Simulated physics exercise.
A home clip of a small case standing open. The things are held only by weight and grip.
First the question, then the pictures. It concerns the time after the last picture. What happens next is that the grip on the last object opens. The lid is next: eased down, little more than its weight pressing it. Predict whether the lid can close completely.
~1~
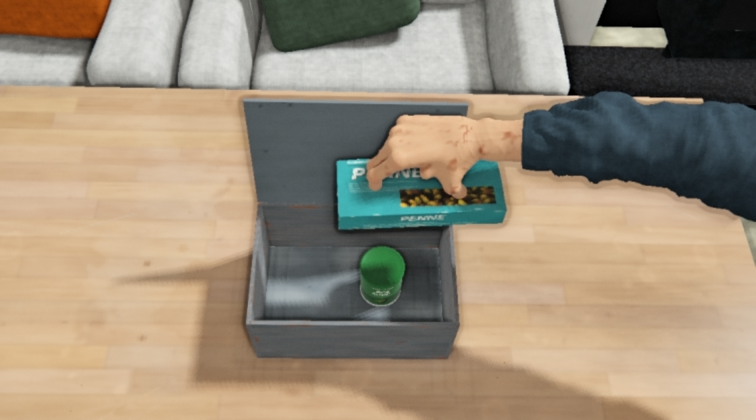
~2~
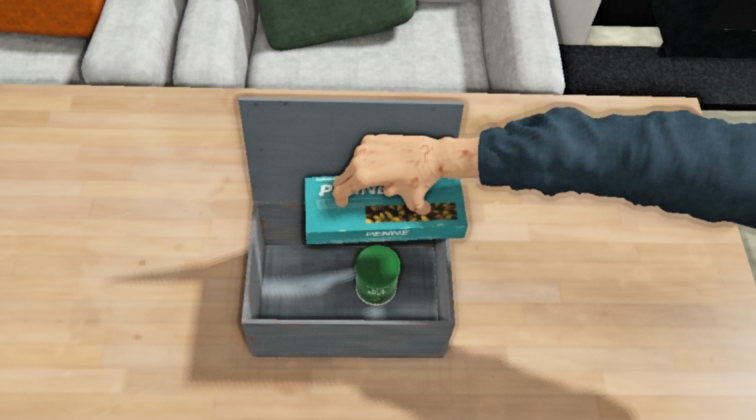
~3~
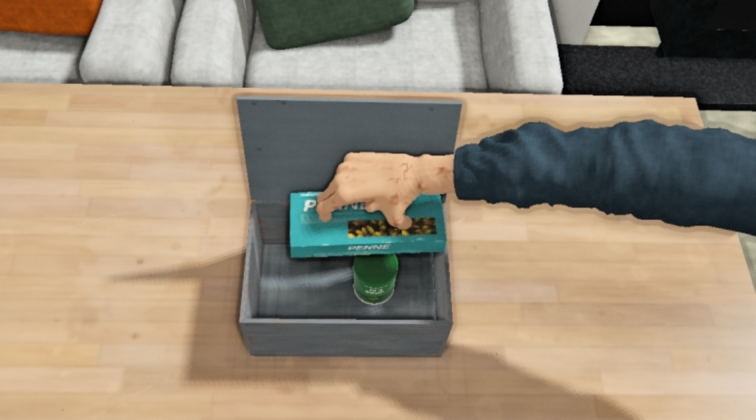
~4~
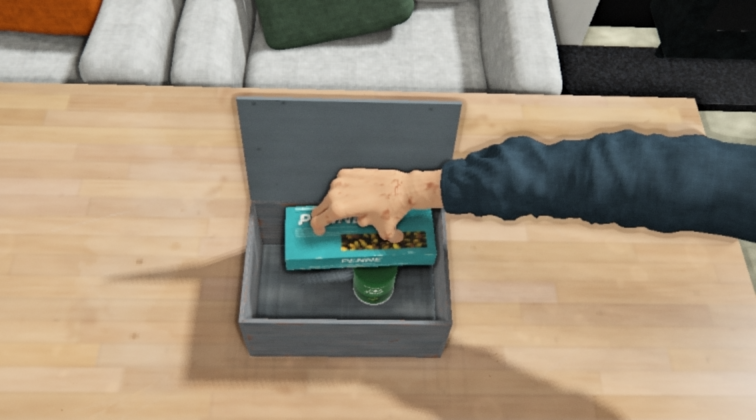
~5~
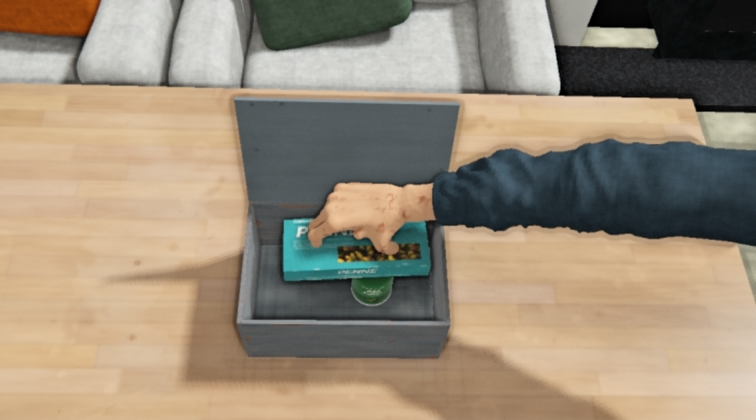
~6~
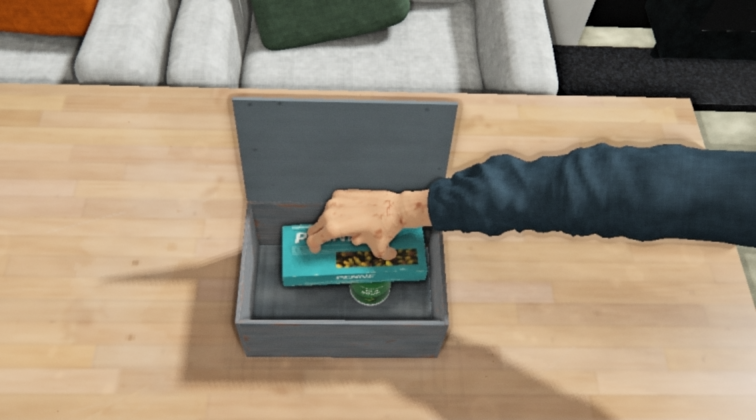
Prediction: The lid can close completely.
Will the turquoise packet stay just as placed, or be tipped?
By the end the turquoise packet has kept its angle.
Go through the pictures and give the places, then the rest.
The first picture shows still above its spot; turquoise packet (419, 192); green tin (381, 278).
The second picture shows still above its spot; turquoise packet (385, 208); green tin (377, 276).
The third picture shows still above its spot; turquoise packet (366, 222); green tin (375, 276).
The fourth picture shows still above its spot; turquoise packet (360, 236); green tin (374, 276).
The fifth picture shows still above its spot; turquoise packet (356, 247).
The sixth picture shows put in, still held; turquoise packet (354, 253).
Then, 1.30 s after the last picture, lid 82° above the rim.
Then, 1.70 s after the last picture, lid 46° above the rim.
Then, 1.90 s after the last picture, lid 16° above the rim.
At rest, lid shut; both in place. Seen from the same camera at the end, turquoise packet near (354, 253).
